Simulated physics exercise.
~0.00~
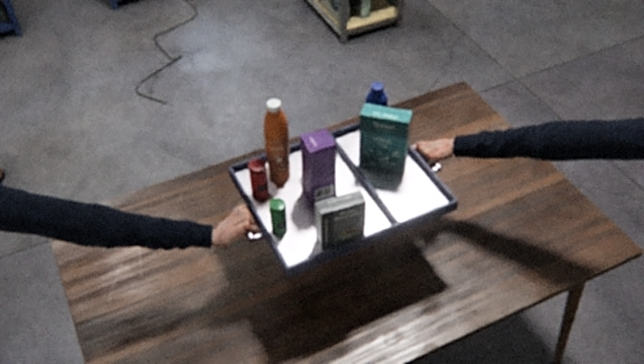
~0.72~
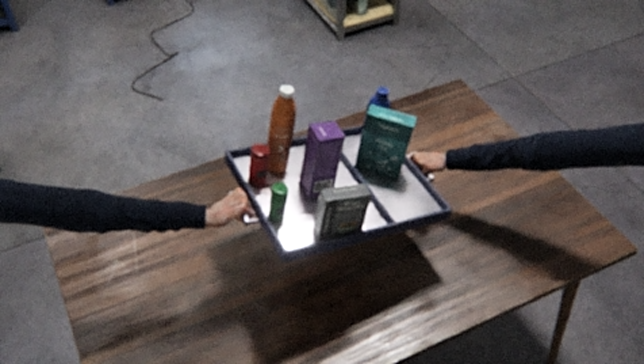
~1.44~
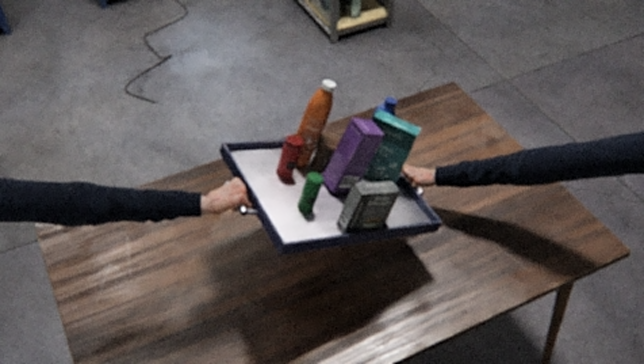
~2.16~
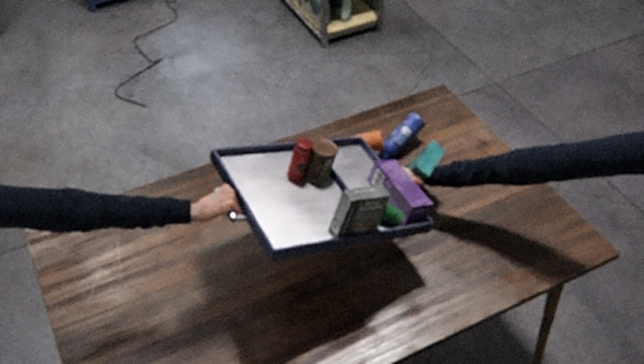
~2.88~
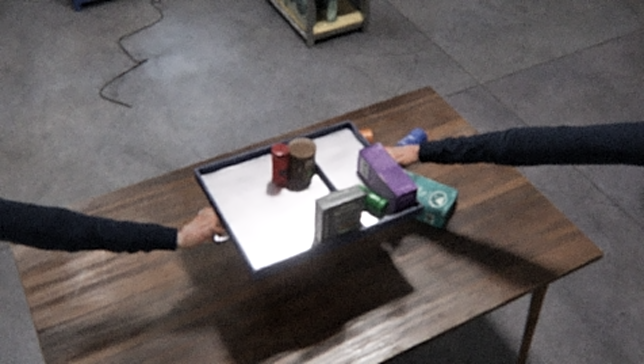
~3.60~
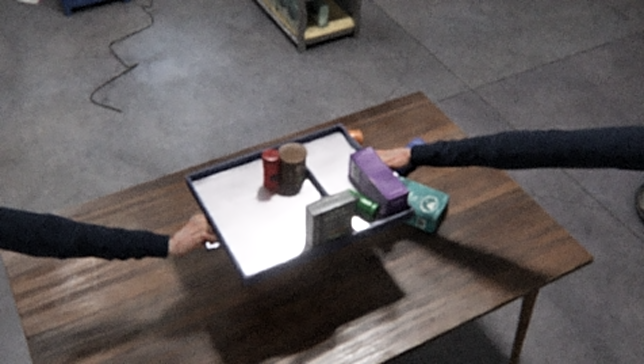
A dark-rimmed tray with a pale base, held by two hands over a wooden table and seen from above, carries a tall orange bottle, red and green shakers, purple, turquoise and grey boxes, a brown tin and a blue bottle. The hands tip it down to the right, and the items lean that way. The orange bottle, blue bottle and turquoise packet topple off the right side, while the purple carton and green shaker fall over on the tray. As the tray levels, these two lie at its right, with the grey packet, red shaker and brown tin still standing.
